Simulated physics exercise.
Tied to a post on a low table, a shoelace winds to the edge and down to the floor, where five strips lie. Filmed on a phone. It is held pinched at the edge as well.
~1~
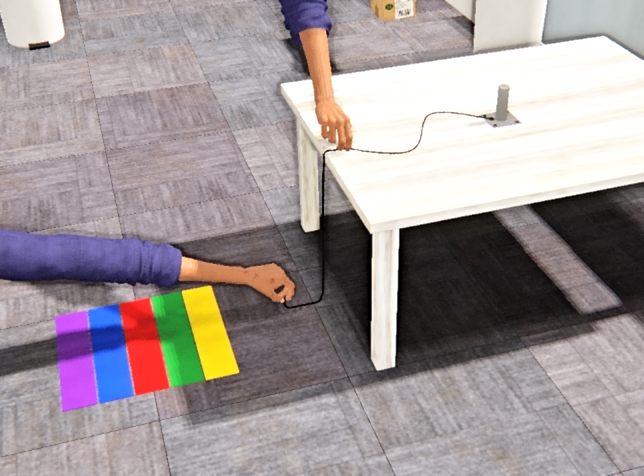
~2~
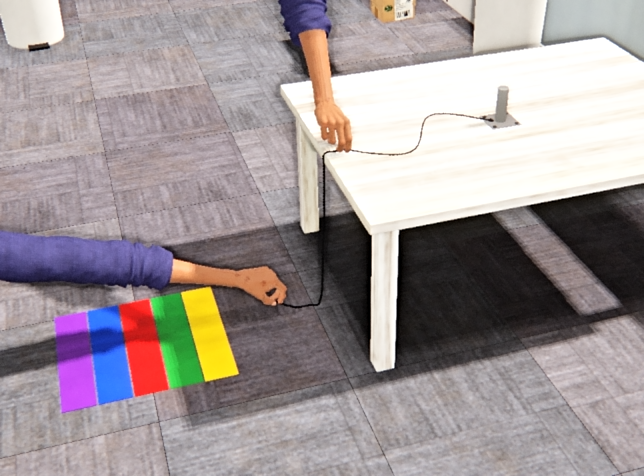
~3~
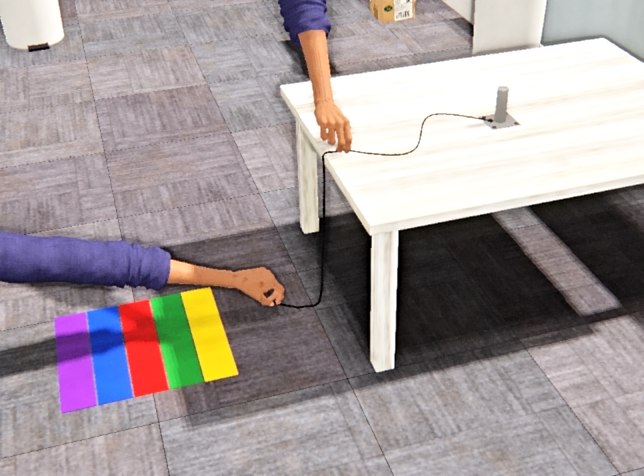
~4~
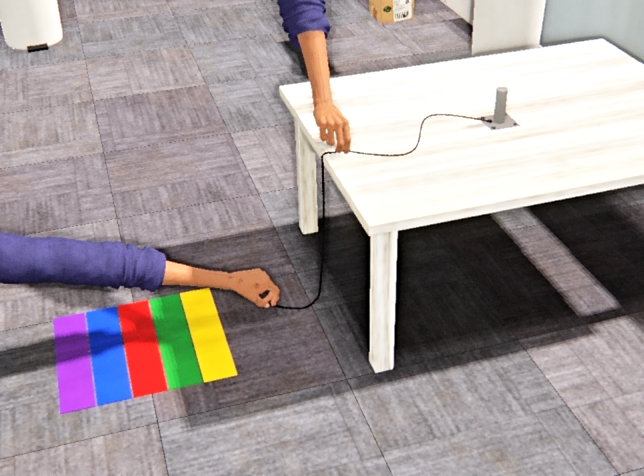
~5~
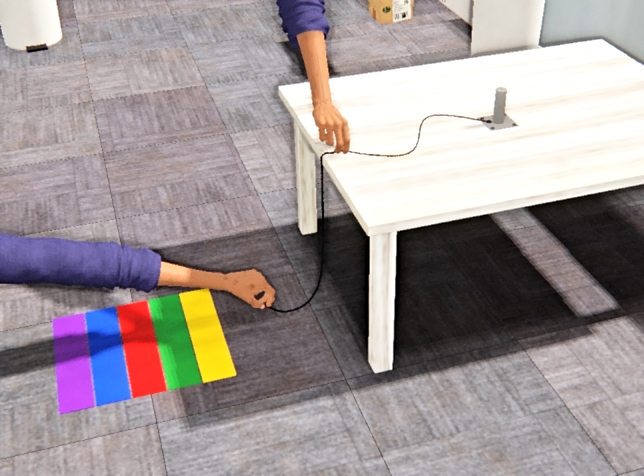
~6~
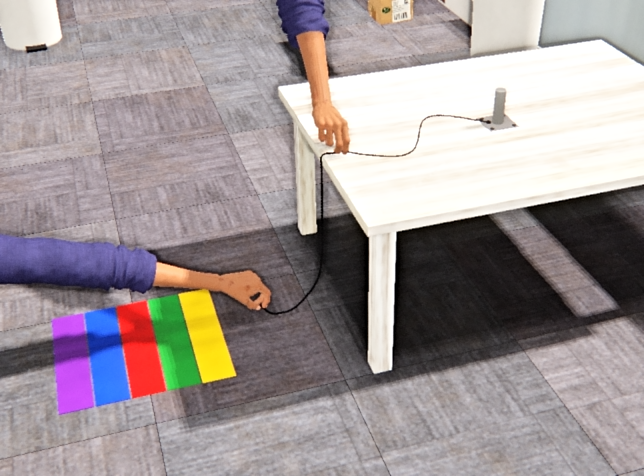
In the video, one hand pinches a dark cord at the edge of a white table, where it runs from a small post, while another hand near the floor draws the cord's end slightly left beside five coloured strips.
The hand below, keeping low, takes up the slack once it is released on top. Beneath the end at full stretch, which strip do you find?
You find the blue strip.
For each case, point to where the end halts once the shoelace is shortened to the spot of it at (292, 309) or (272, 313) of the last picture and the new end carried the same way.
Roughly at (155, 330) the first time and at (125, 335) the second.
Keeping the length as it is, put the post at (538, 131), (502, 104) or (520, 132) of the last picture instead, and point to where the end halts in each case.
Estimated pixels per try: (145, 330); (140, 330); (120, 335).
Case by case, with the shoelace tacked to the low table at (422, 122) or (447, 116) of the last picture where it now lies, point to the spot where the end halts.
In order of the tries, close to (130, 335) and close to (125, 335).
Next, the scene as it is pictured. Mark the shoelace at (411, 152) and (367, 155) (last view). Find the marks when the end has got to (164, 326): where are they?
(356, 148) and (320, 166).
Soon after, end near (164, 326); over green.
Then, end near (128, 333); over red.
At full stretch, end near (105, 338); over blue. Over blue.
